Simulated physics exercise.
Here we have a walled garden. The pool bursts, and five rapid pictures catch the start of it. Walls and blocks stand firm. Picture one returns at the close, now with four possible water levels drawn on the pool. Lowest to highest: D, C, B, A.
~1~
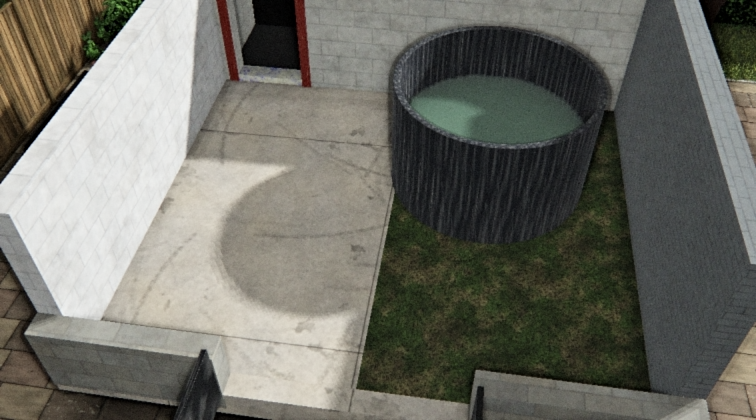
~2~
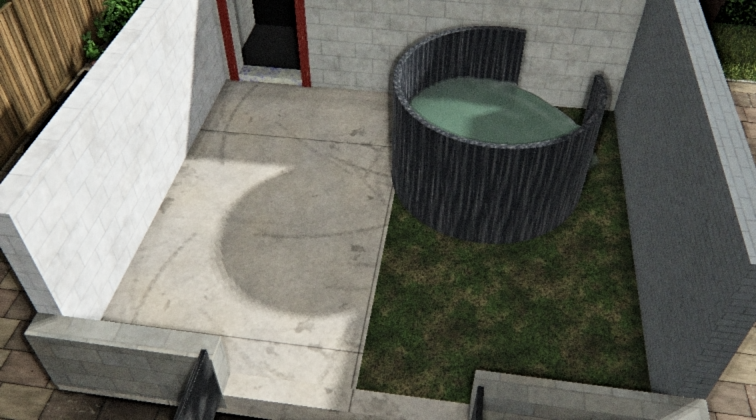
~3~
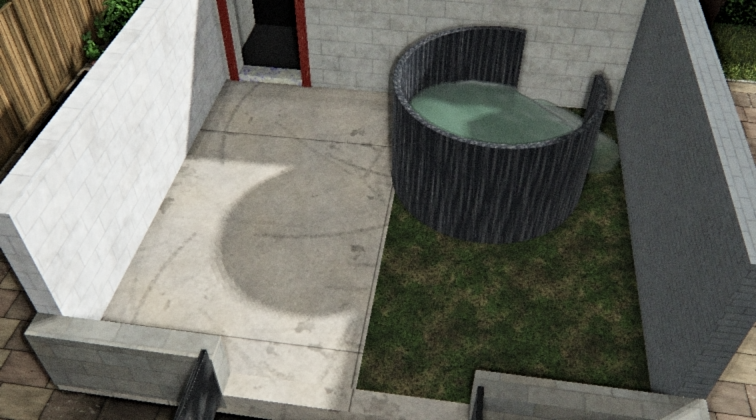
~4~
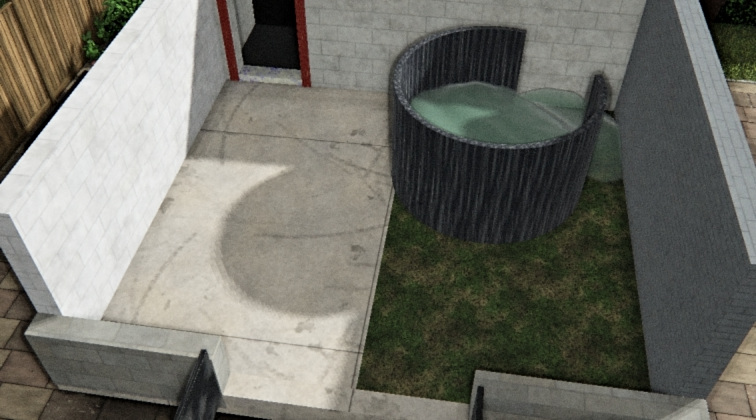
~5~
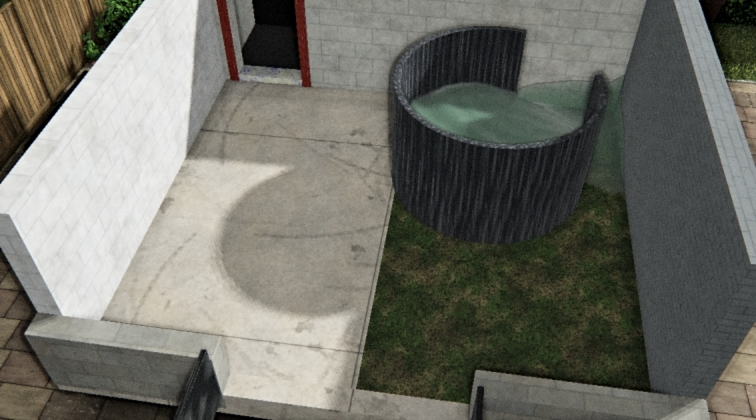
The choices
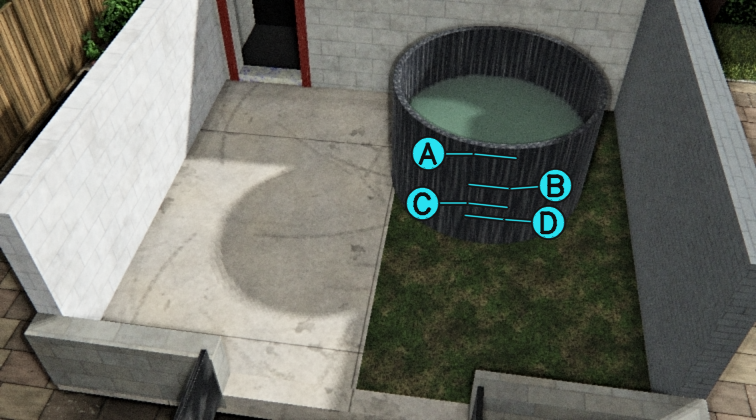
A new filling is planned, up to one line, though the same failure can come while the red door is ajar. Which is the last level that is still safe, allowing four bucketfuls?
B is the one.
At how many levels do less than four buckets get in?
Three of the four.
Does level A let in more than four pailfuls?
Yes.
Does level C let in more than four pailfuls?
No, not at all.
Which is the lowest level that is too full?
That is level A.
On the marked copy, A at (494, 156); B at (489, 186); C at (486, 205); D at (485, 217); from the bottom up D, C, B, A.
Choosing A, about 14 bucketfuls get in.
Choosing B, a bucket or two gets in.
Choosing C, nothing gets over.
Choosing D, nothing gets over.
